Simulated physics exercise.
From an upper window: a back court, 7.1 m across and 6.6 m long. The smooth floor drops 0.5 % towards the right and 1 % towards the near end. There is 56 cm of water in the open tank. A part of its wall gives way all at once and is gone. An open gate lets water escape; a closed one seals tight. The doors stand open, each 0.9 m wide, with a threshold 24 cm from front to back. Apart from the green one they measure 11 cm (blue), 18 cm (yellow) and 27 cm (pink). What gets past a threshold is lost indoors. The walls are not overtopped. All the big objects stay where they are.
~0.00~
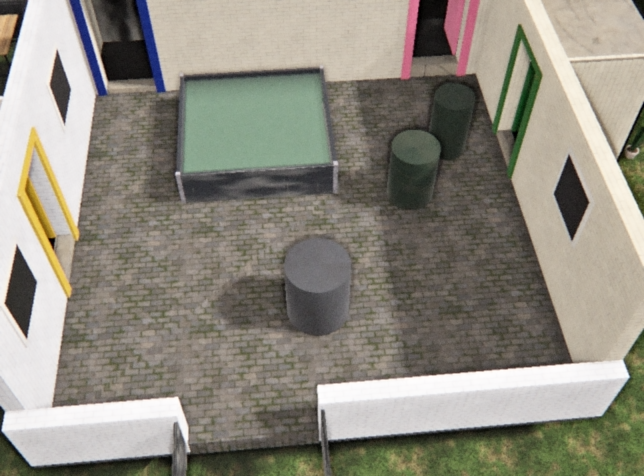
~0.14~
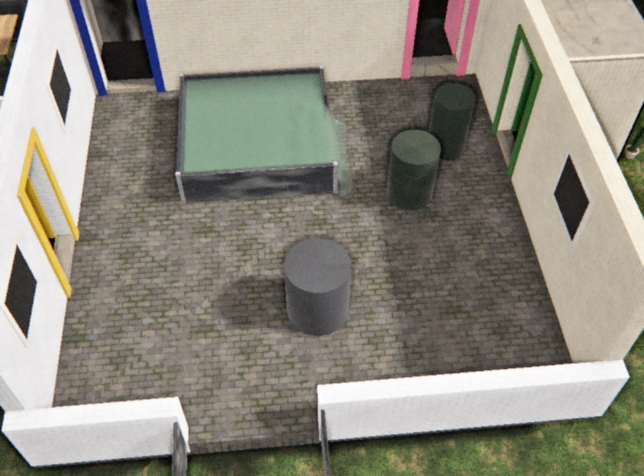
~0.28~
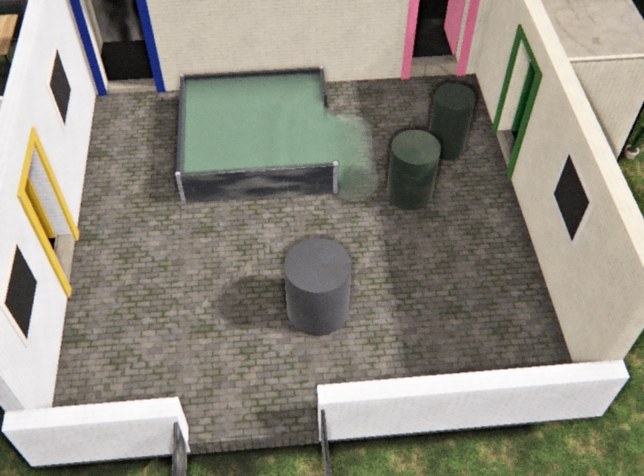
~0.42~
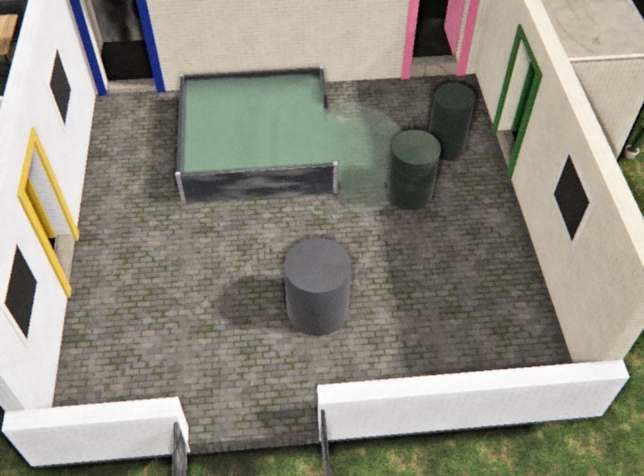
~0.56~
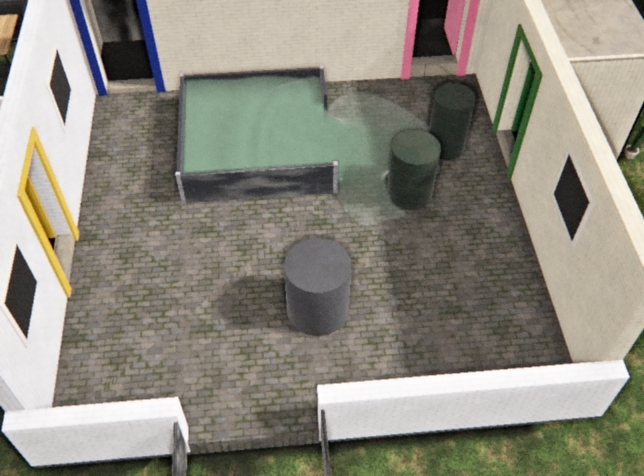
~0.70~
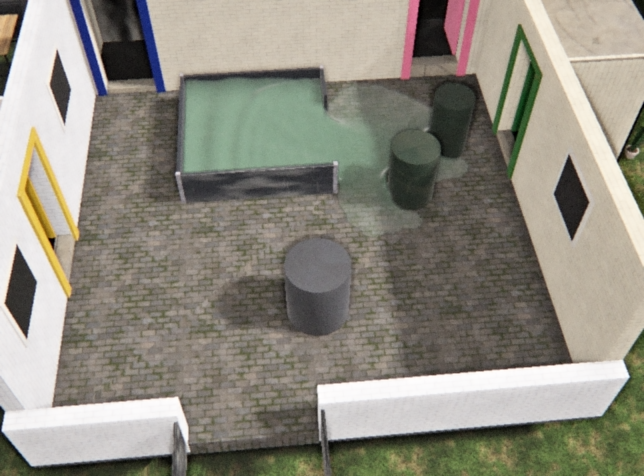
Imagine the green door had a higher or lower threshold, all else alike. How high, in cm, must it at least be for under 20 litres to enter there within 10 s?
It would have to be roughly 14 cm high.
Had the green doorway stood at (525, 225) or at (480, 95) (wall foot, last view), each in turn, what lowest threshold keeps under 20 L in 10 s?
Roughly 13.0 and 25 cm.
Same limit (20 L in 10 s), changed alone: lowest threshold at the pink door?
Roughly 24 cm at pink.
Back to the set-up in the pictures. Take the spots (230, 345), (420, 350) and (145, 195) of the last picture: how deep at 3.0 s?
In that order: 0, 2 and 0 cm.
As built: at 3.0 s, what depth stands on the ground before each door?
Depths in cm: Green 15, blue 0, yellow 0, pink 29.
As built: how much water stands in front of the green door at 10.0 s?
About 7.5 cm.
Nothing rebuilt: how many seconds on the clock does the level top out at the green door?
Near 3.4 s.
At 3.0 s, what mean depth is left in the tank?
About 24 cm.
After 1.4 s water covers 20 % of the floor, deepest (43 cm) near (379, 184); 6 cm at the green door, 1 litre in over its 11 cm threshold.
After 3.0 s water covers 45 % of the floor, deepest (31 cm) near (478, 90); 15 cm at the green door, 21 litres in over its 11 cm threshold.
After 10.0 s water covers 95 % of the floor, deepest (16 cm) near (579, 393); 7 cm at the green door, 45 litres in over its 11 cm threshold.
At the green door as built, the water arrived by 1.1 s and peaked near 17 cm at 3.4 s.
Run again over the same 10 s with other heights there, 26 litres in over 13 cm, 15 litres over 15 cm. The limit of 20 litres is kept from about 14 cm up.
